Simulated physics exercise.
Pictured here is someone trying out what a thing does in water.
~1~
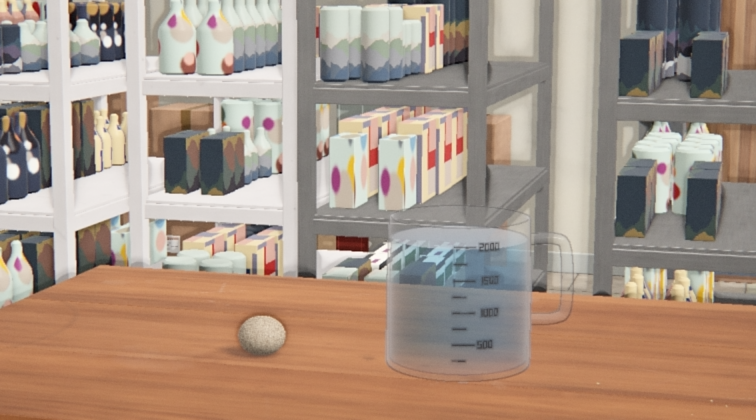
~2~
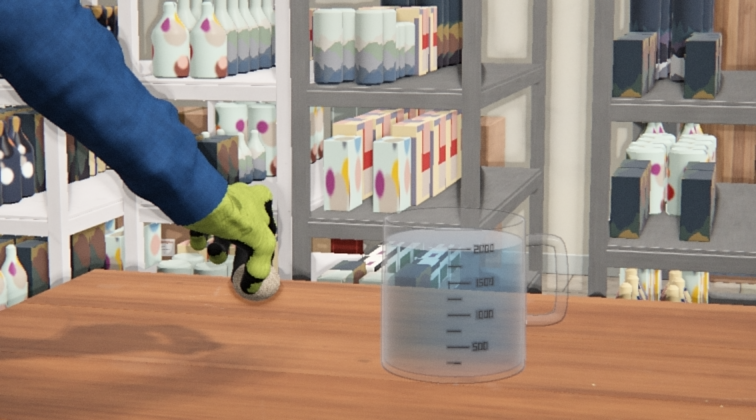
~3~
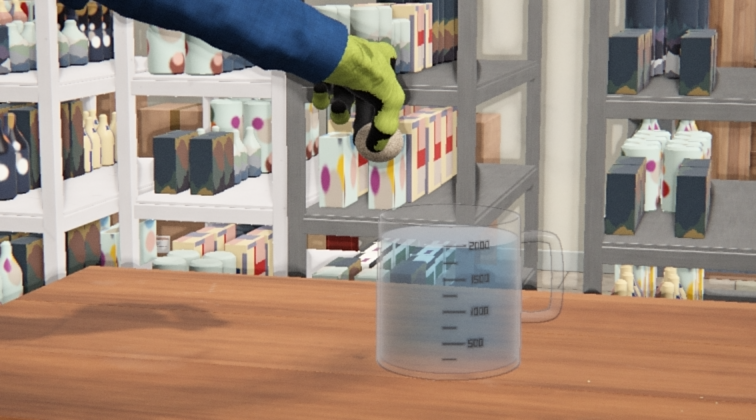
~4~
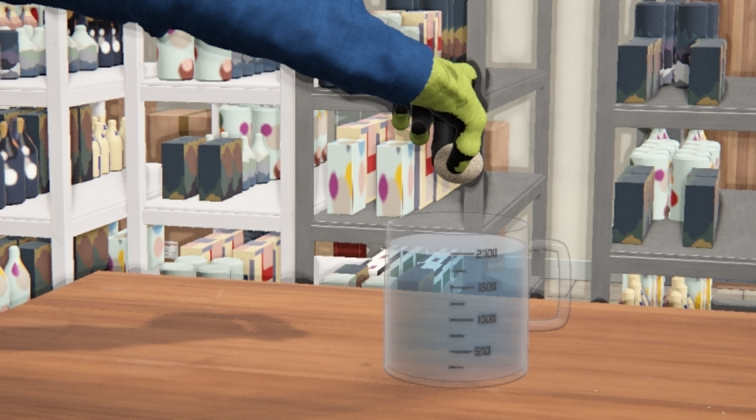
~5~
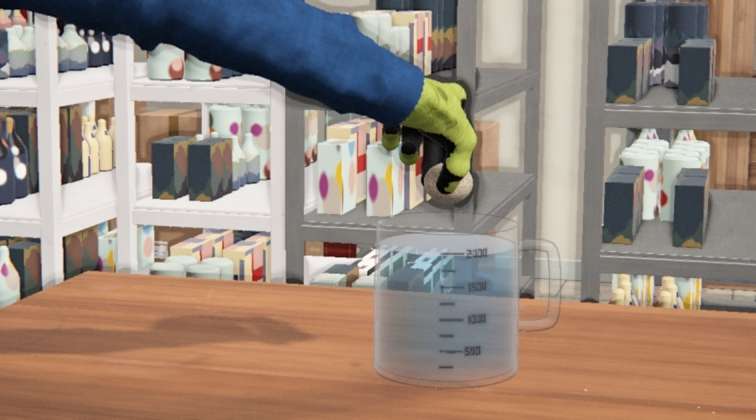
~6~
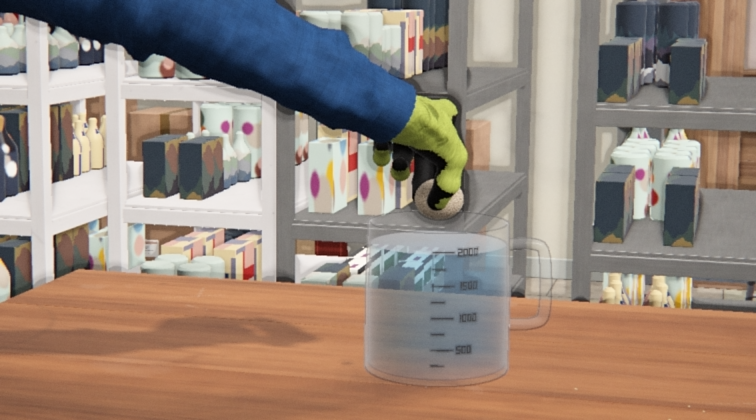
A gloved hand picks up a stone, carries it right, and lowers it above a jug.
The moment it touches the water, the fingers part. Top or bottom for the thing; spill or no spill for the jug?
Water - it goes under. Jug - nothing spills.
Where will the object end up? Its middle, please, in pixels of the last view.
It winds up with its middle close to pixel (437, 342).
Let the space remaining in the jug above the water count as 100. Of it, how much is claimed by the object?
My estimate is 10 %.
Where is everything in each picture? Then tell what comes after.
The stone lies on the top at (262, 335); jug (459, 287) nearly full, in the first picture.
A hand picks up the stone at (257, 281); jug nearly full, surface at (454, 239), in the second picture.
The stone is carried over at (380, 142); jug (449, 285) nearly full, in the third picture.
The stone is above the jug at (458, 164); jug nearly full, surface at (457, 244), in the fourth picture.
The stone comes down at (448, 183); jug (446, 293) nearly full, in the fifth picture.
The stone is just over the surface at (439, 199); jug nearly full, surface at (438, 243), in the sixth picture.
A moment on, the stone enters the water; the jug is nearly full.
Further on, the stone goes on down; the jug is nearly full.
When it is over, the stone rests at the bottom; the jug is nearly full; none went over.
